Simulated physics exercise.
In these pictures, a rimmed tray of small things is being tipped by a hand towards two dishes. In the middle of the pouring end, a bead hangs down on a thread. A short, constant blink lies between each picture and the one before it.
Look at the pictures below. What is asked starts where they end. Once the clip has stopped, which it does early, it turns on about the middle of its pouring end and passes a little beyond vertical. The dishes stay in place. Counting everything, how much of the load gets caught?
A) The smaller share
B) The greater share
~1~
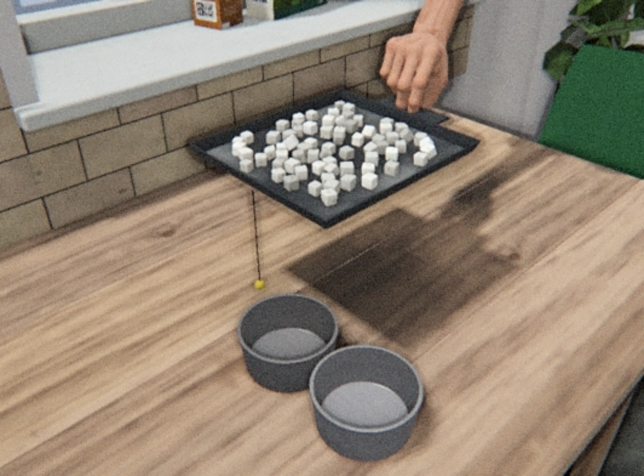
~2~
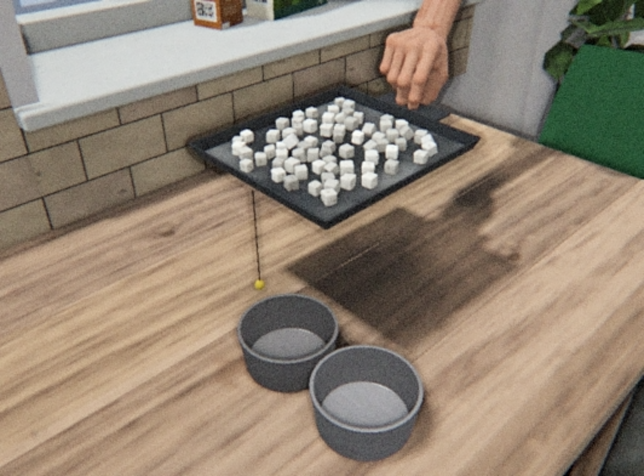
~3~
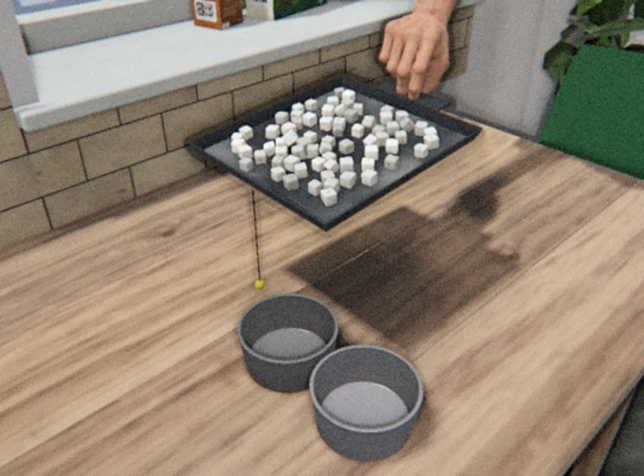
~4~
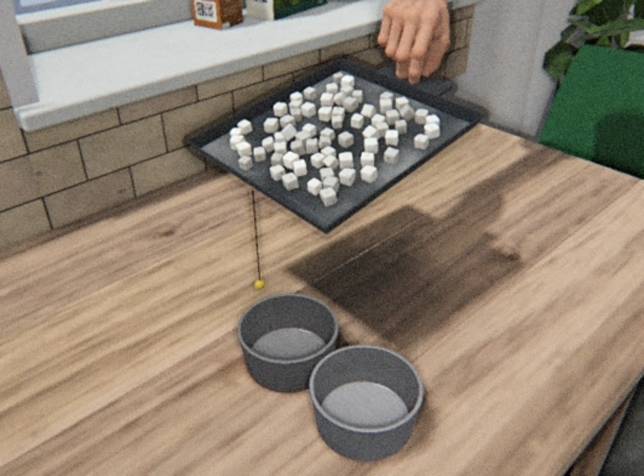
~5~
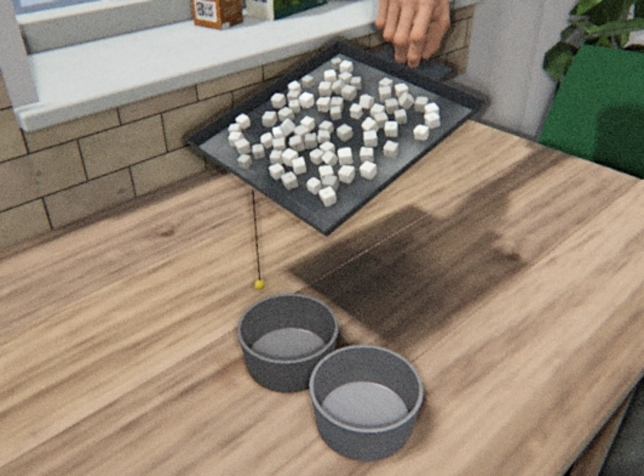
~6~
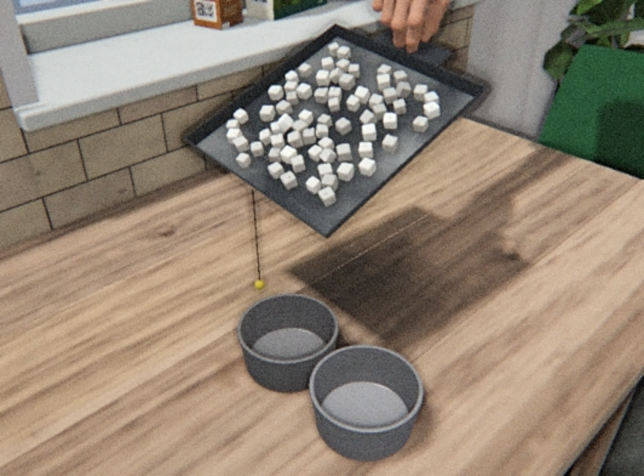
B, the greater share.
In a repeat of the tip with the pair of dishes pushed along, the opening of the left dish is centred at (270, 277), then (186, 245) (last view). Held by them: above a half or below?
For the two tries in order: Not as much as half, not as much as half.
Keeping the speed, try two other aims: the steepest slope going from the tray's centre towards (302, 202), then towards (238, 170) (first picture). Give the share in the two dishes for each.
So it's 70 percent with the first slope and 0 percent with the other.
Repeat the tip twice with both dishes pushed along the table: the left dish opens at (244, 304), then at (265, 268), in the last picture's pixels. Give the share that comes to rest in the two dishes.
90 and 10 %.
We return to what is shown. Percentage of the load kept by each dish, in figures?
Per hundred pieces, the left dish ends with about 60 and the right dish with about 10.
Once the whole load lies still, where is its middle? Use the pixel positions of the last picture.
Centre at rest: Close to (282, 355).
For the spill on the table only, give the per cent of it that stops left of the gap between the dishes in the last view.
Close to 90 %.
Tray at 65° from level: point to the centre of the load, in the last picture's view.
The middle of the pieces shows up near (286, 175).
Just after the last frame, tray tipped steeply; almost all on the tray; about a tenth in the air.
A moment on, tray tipped past a quarter turn; about a tenth on the tray; about a tenth in the right dish; roughly half in the left dish; about a tenth outside both; roughly a third in the air.
Further on, tray tipped past a quarter turn; about a tenth in the right dish; roughly two thirds in the left dish; roughly a quarter outside both; just a few in the air.
When it is over, tray tipped past a quarter turn; about a tenth in the right dish; roughly two thirds in the left dish; roughly a quarter outside both; just a few in the air.
